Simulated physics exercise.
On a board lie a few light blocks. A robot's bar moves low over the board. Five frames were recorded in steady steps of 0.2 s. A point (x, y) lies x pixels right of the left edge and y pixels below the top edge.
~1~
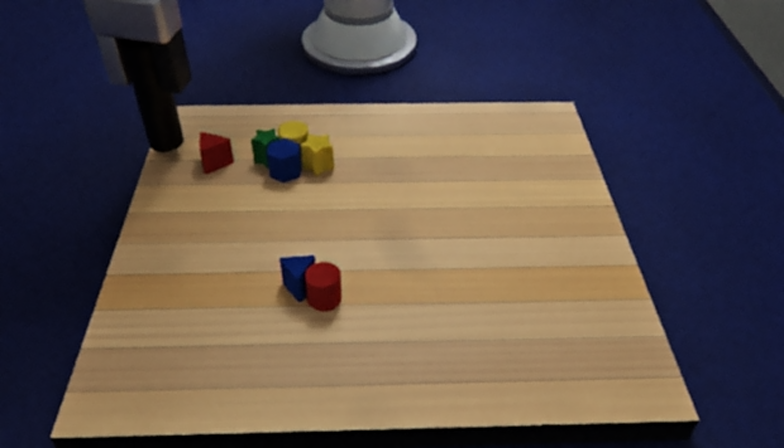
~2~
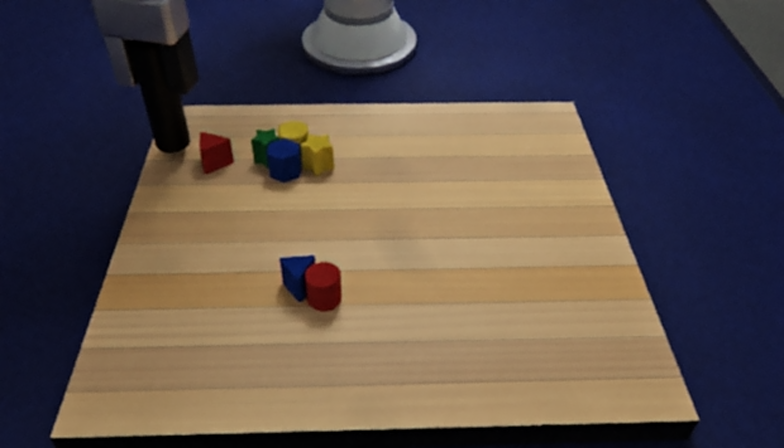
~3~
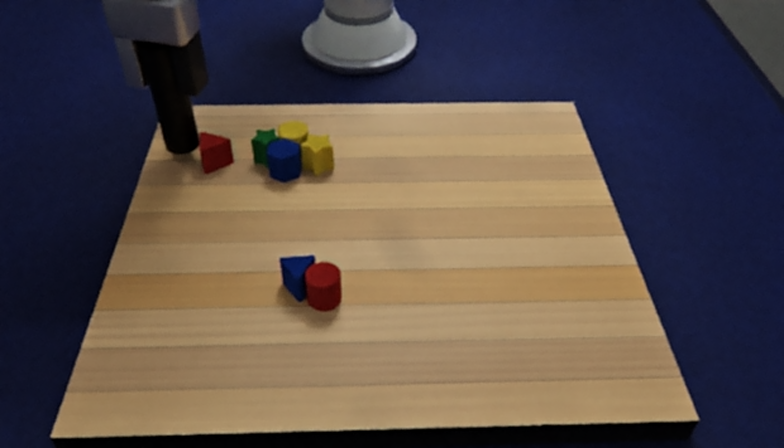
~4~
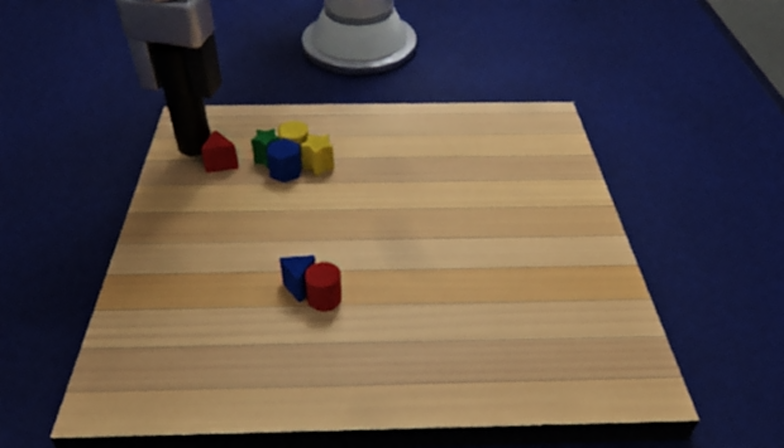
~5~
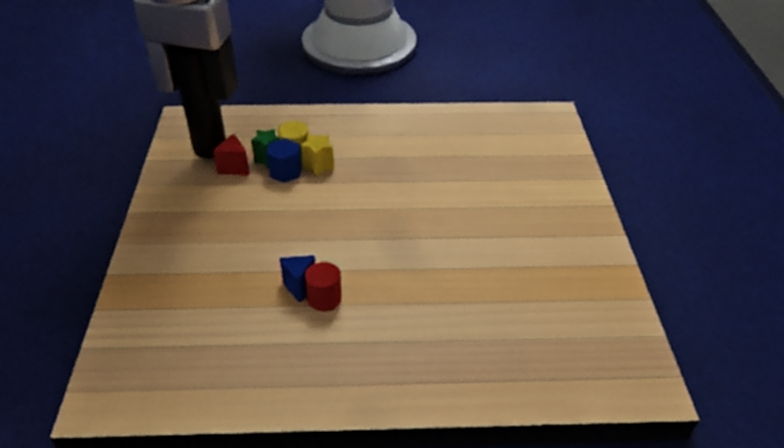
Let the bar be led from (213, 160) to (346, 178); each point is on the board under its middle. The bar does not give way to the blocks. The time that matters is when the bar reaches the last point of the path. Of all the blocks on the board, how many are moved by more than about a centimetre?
I expect three or more blocks to move.
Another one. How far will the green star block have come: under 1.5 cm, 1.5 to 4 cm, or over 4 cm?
It goes a long way, over 4 cm.
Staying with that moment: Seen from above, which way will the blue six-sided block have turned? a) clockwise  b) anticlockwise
a
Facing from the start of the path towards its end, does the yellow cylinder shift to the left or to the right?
The shift is leftward.
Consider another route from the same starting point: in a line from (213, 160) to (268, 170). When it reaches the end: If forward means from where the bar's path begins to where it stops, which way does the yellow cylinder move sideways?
It's going to go left.
The first path, step by step. One third of the way, bar (256, 155); red triangular block (266, 158), turned 35° clockwise; green star block (285, 135), turned 15° anticlockwise; blue six-sided block (299, 151), turned 35° clockwise; yellow cylinder (307, 126); yellow star block (327, 143), turned 40° anticlockwise.
Two thirds of the way, bar (301, 161); red triangular block (276, 166), turned 60° clockwise; green star block (318, 135), turned 65° anticlockwise; blue six-sided block (326, 161), turned 90° clockwise; yellow cylinder (320, 119); yellow star block (341, 142), turned 65° anticlockwise.
At the end, bar (346, 167); red triangular block (276, 166), turned 60° clockwise; green star block (329, 134), turned 100° anticlockwise; blue six-sided block (357, 174), turned 130° clockwise; yellow cylinder (320, 119); yellow star block (363, 140), turned 75° anticlockwise.
